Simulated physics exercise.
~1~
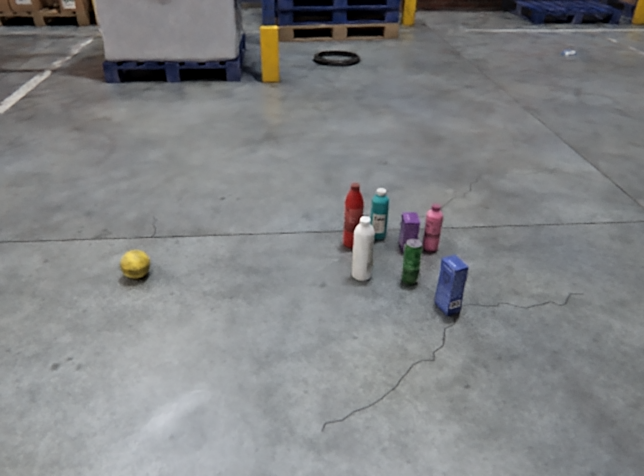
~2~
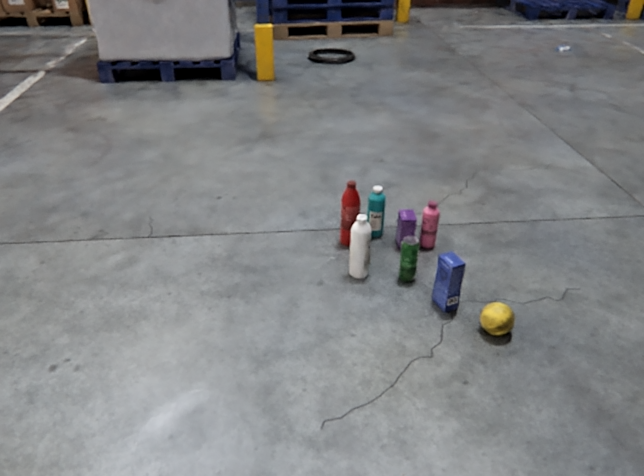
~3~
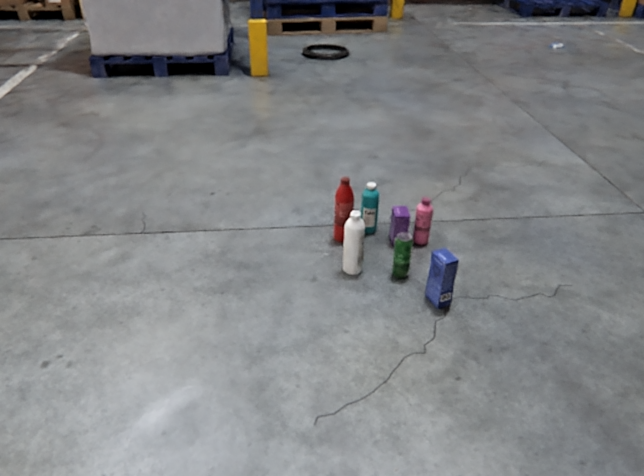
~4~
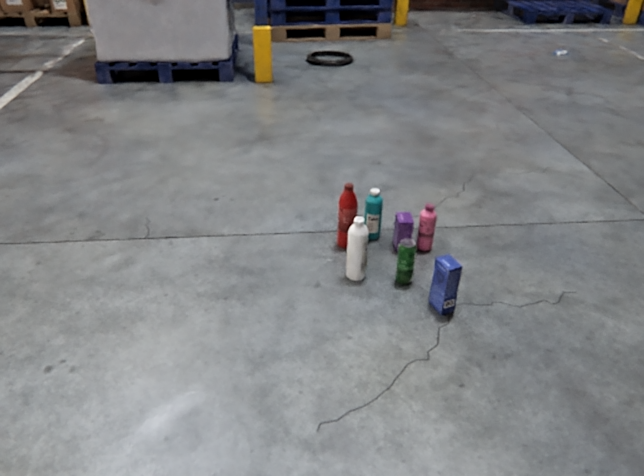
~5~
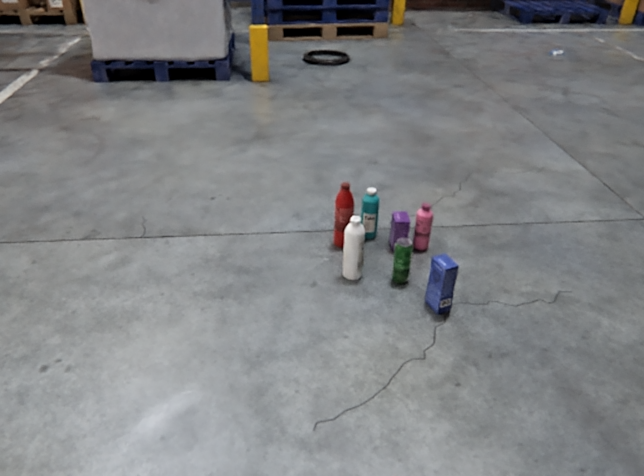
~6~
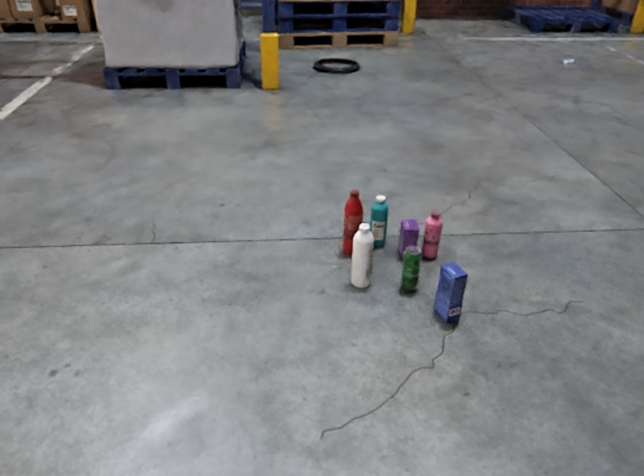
A yellow ball rolls right past the bottles and cartons, leaving them all standing.
